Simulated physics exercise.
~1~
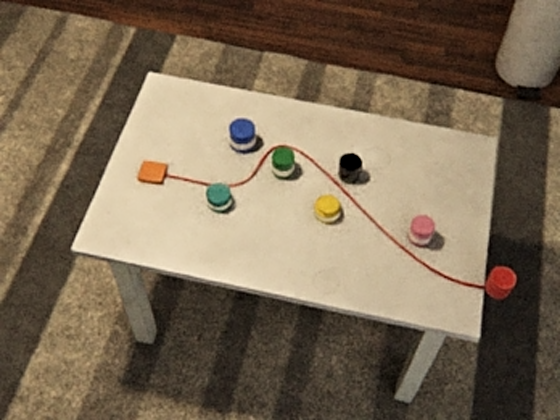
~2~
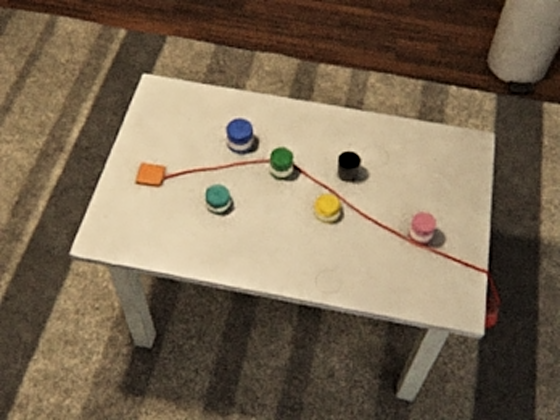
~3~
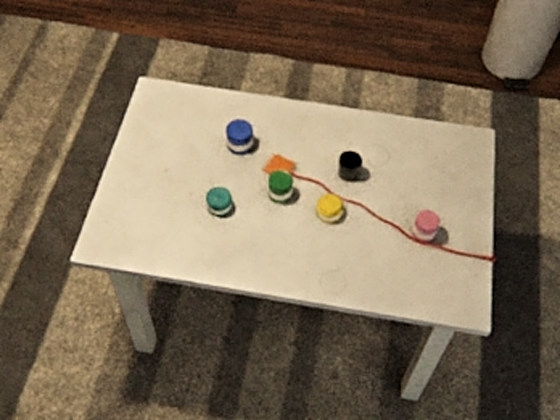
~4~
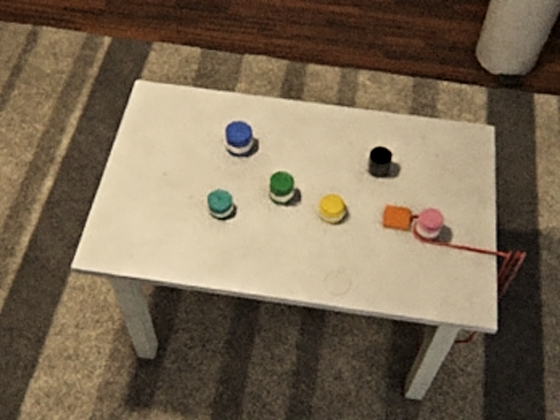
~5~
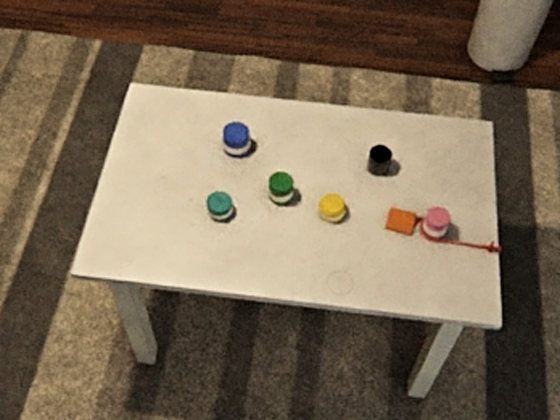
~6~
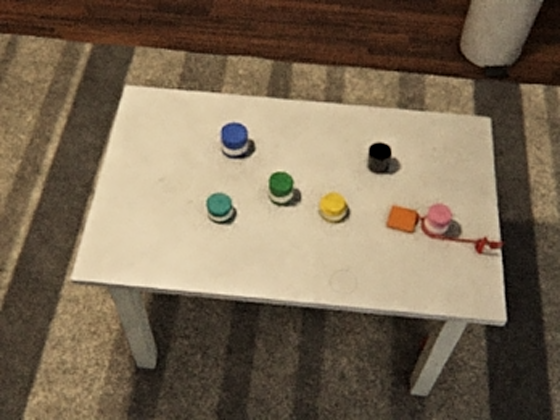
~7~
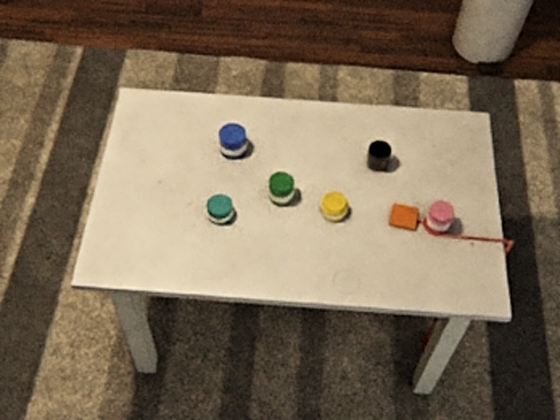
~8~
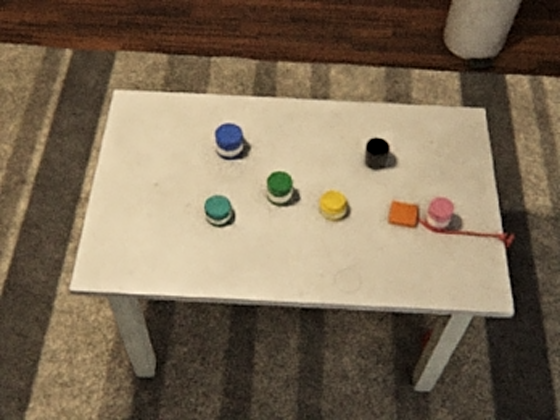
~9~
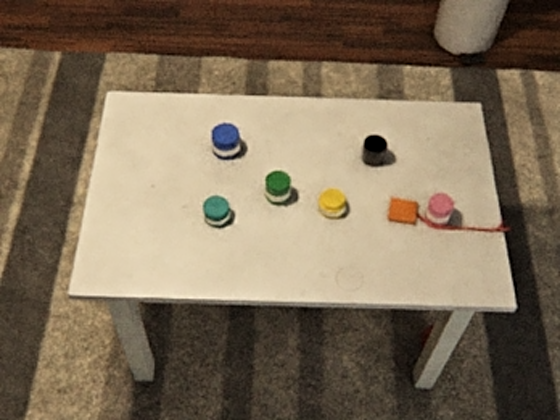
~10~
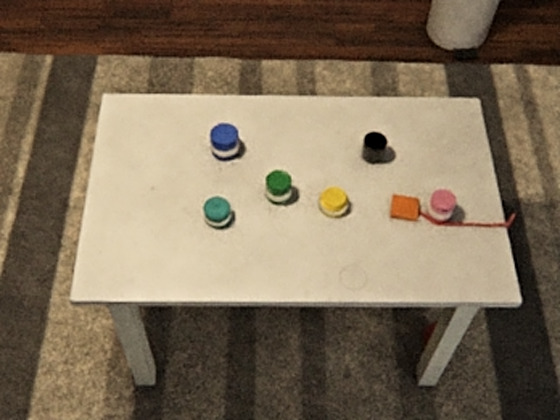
The footage shows a red cable winding between colored containers on a white table as the red object at its end falls off the right side, dragging an orange block across the tabletop, shifting the green container and black cup, until the block rests beside the pink container.
